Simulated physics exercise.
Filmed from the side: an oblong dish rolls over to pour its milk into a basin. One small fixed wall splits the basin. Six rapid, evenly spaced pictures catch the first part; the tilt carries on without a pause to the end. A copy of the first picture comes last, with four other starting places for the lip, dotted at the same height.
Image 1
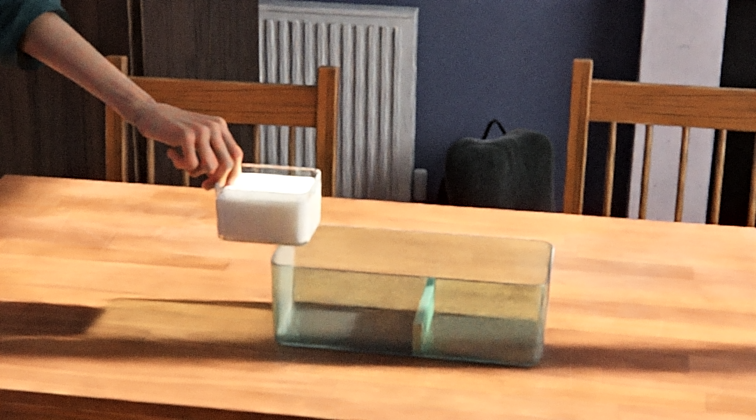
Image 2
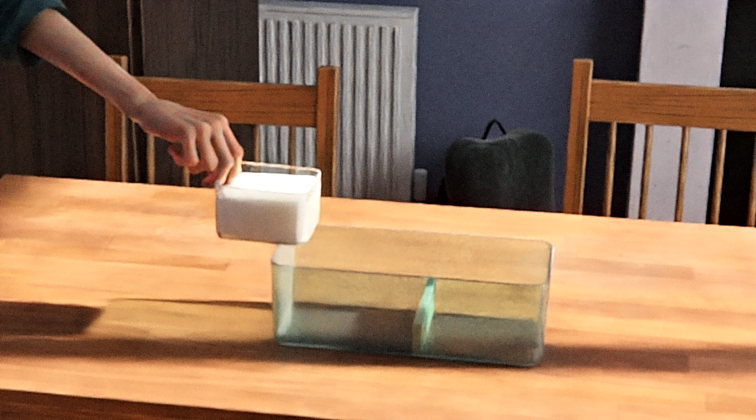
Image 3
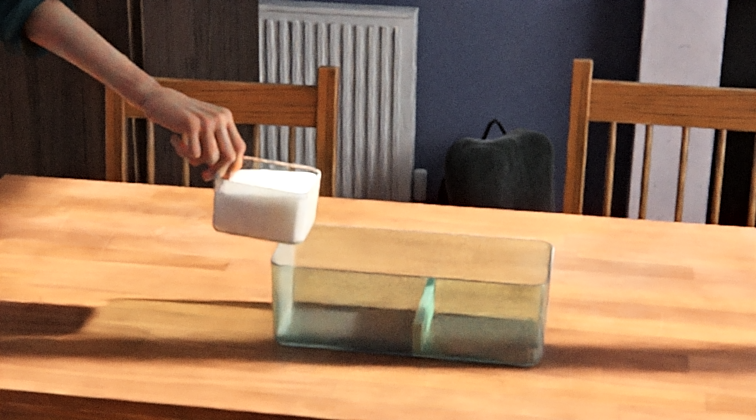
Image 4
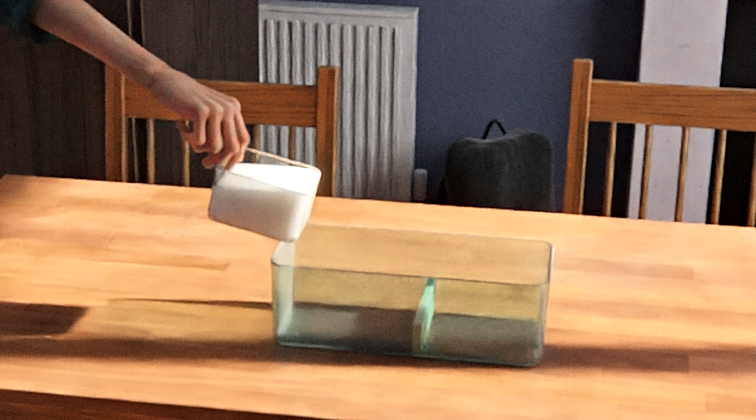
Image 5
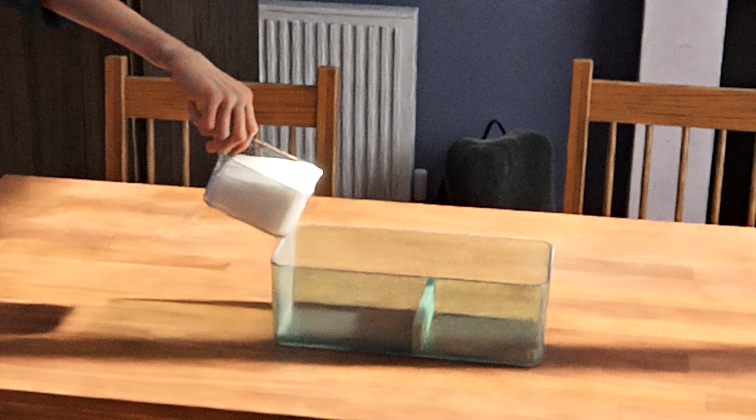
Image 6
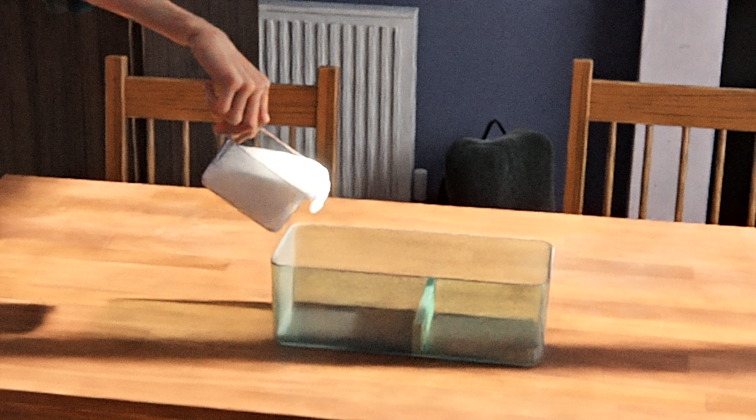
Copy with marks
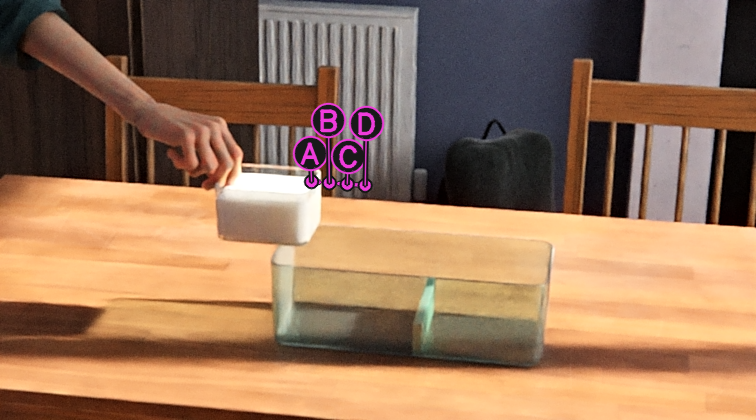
A hand reaching in from the upper left holds a clear oblong dish of white milk above a wooden table, seen from the side by a still camera. Below it sits a clear, greenish basin with an upright divider, with wooden chairs, a pale radiator and a dark bag behind. The hand rises and tilts the dish rightward, gradually then more steeply, until milk bulges over its lip.
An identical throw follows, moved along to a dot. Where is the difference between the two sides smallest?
Use dot C.
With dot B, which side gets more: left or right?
The left side.
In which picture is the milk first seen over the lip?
Picture 5.
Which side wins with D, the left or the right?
More ends on the right.
In magenta, A at (311, 181); B at (329, 182); C at (347, 184); D at (365, 185).
Choosing A, about 92 % ends left of the wall and 7 % right of it.
Choosing B, about 84 % ends left of the wall and 15 % right of it.
Choosing C, about 46 % ends left of the wall and 53 % right of it.
Choosing D, about 23 % ends left of the wall and 76 % right of it.
